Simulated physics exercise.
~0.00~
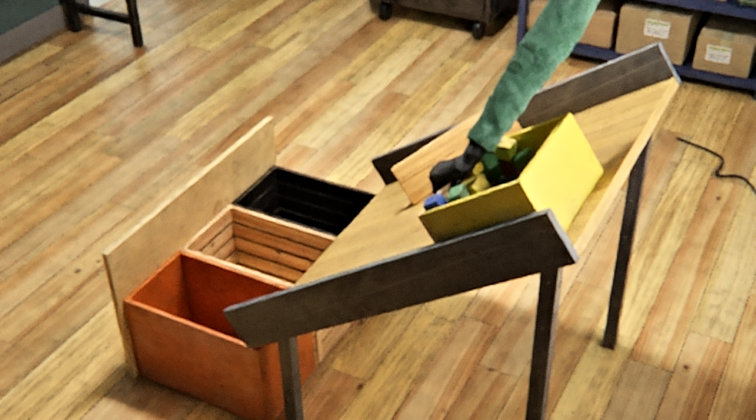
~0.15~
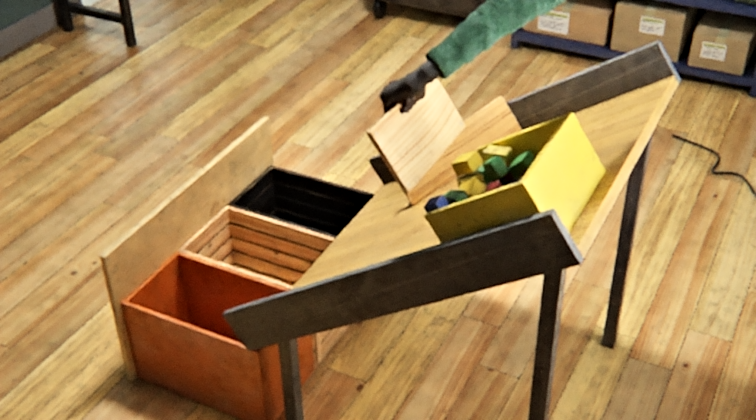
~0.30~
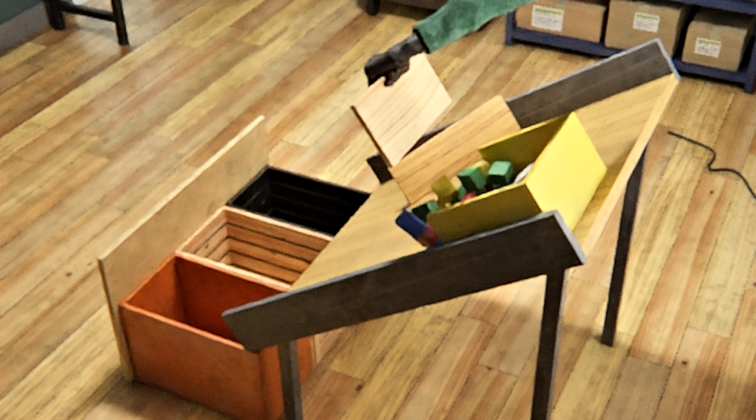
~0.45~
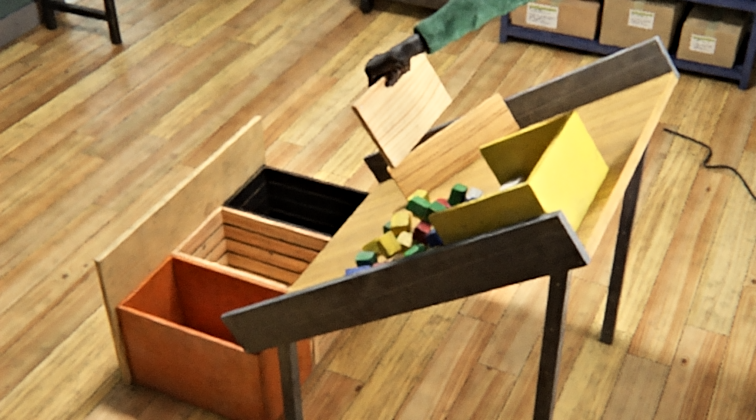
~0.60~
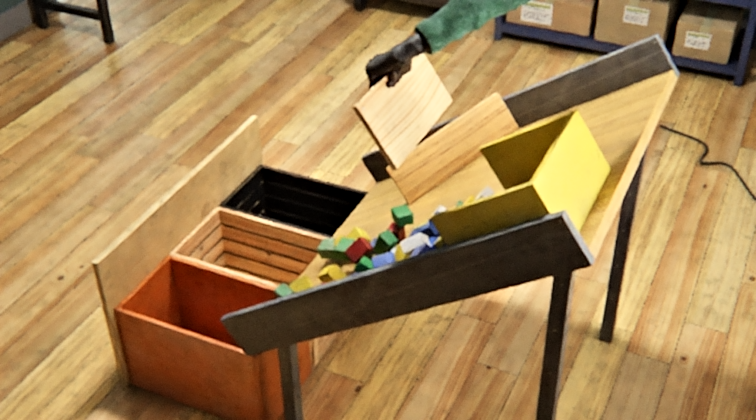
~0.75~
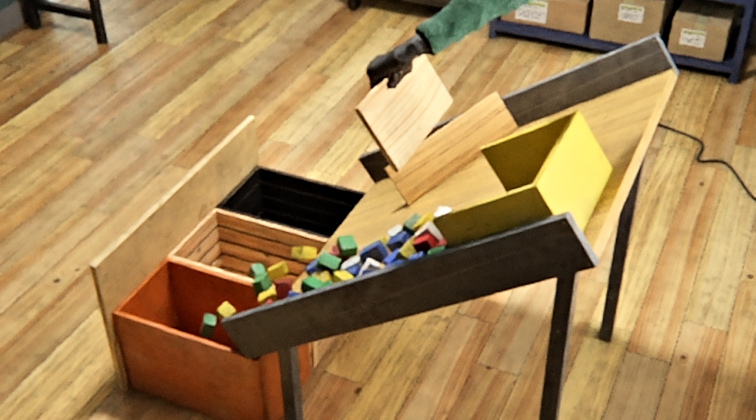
On a wooden workshop floor, a gloved hand lifts a panel from a yellow pen and coloured blocks tumble down a sloping board.
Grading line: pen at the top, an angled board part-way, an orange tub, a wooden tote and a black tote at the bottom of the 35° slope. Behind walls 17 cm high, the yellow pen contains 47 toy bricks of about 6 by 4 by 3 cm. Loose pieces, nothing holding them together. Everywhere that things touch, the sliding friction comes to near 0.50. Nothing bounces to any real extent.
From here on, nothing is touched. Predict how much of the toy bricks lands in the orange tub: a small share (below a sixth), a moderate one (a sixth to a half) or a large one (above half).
A large share.
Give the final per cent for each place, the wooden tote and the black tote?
Roughly 30 % for the first place and 0 % for the second.
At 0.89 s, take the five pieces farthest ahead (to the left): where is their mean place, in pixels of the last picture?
Roughly at (194, 326).
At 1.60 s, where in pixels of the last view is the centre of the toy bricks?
The middle lies close to (202, 353).
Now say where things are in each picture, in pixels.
In the first picture (each is followed by its nearest rim corner in this view), yellow pen, (516, 182); orange tub, (256, 348); none out.
The second picture shows yellow pen, (519, 183).
The third picture shows yellow pen, (522, 183); 16 out.
The fourth picture shows yellow pen, (525, 184); 32 out, the lowest brick at (397, 231).
The fifth picture shows yellow pen, (528, 184); 41 out, the lowest brick at (301, 287).
The sixth picture shows yellow pen, (532, 185); orange tub, (254, 358); 46 out, the lowest brick at (257, 276).
After 0.89 s, 7 in the orange tub, 3 in the wooden tote, 29 on the slope and 8 in the air.
After 1.06 s, 19 in the orange tub, 8 in the wooden tote, 16 on the slope and 4 in the air.
After 1.29 s, 32 in the orange tub, 12 in the wooden tote, 2 on the slope and 1 in the air.
When it is over (at 1.60 s), 33 in the orange tub and 14 in the wooden tote. Asked share, 33 of 47, 70 per cent.
